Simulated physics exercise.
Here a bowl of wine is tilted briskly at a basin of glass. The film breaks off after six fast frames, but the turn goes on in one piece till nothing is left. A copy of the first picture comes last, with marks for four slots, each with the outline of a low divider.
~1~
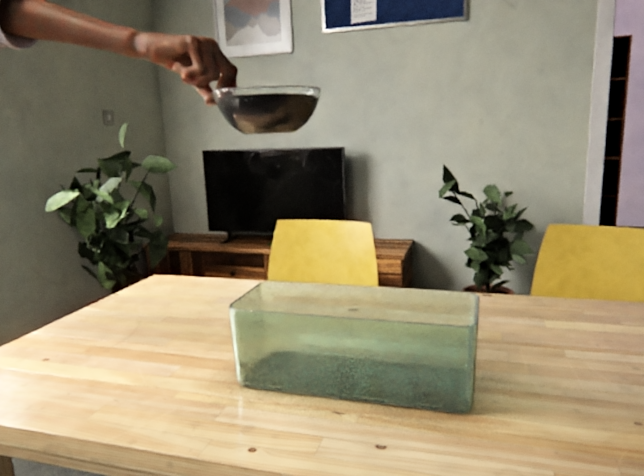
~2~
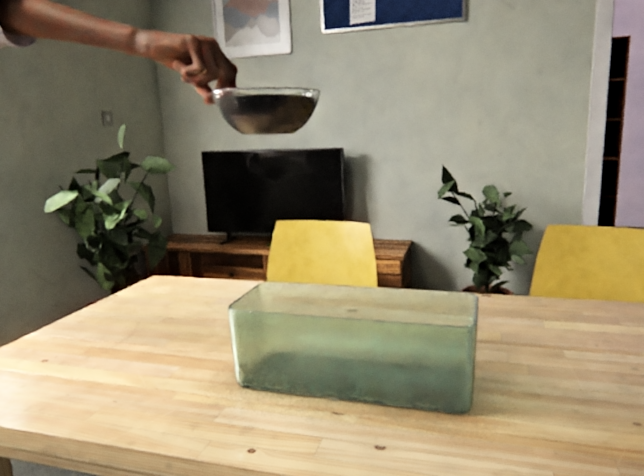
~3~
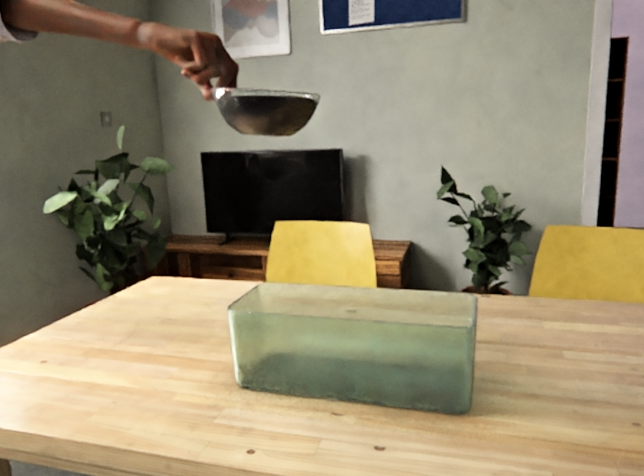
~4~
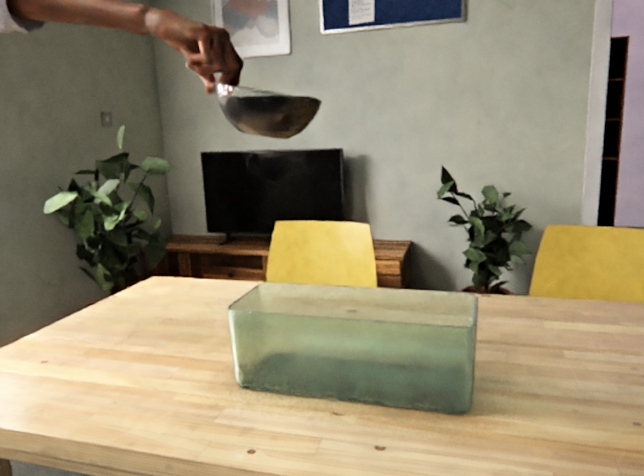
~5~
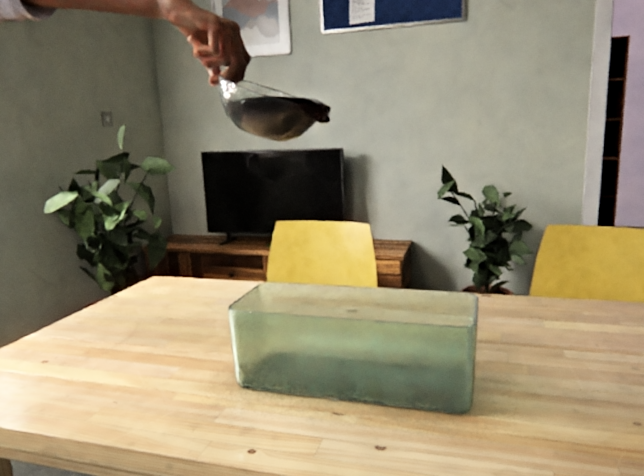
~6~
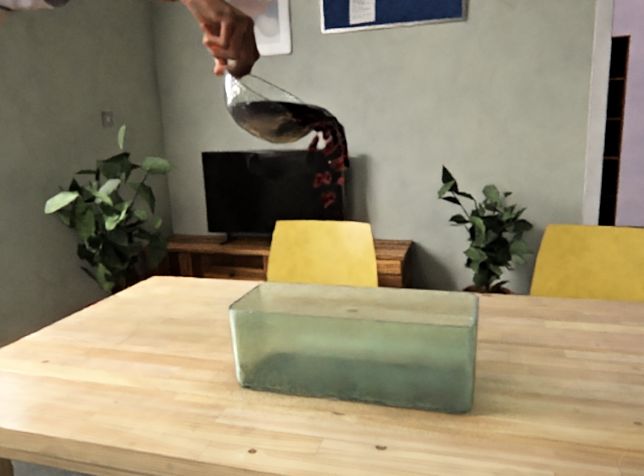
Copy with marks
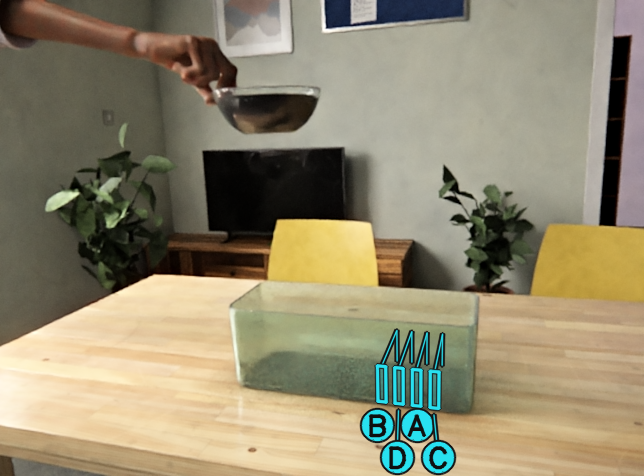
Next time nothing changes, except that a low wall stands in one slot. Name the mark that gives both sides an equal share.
I would pick position B.
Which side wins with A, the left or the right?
More ends on the left.
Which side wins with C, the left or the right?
The left side.
In cyan, A at (416, 412); B at (381, 408); C at (433, 414); D at (398, 410).
With A, about 94 % ends left of the wall and 4 % right of it.
With B, about 47 % ends left of the wall and 50 % right of it; 3 % is lost outside.
With C, about 94 % ends left of the wall and 5 % right of it.
With D, about 81 % ends left of the wall and 16 % right of it; 3 % is lost outside.
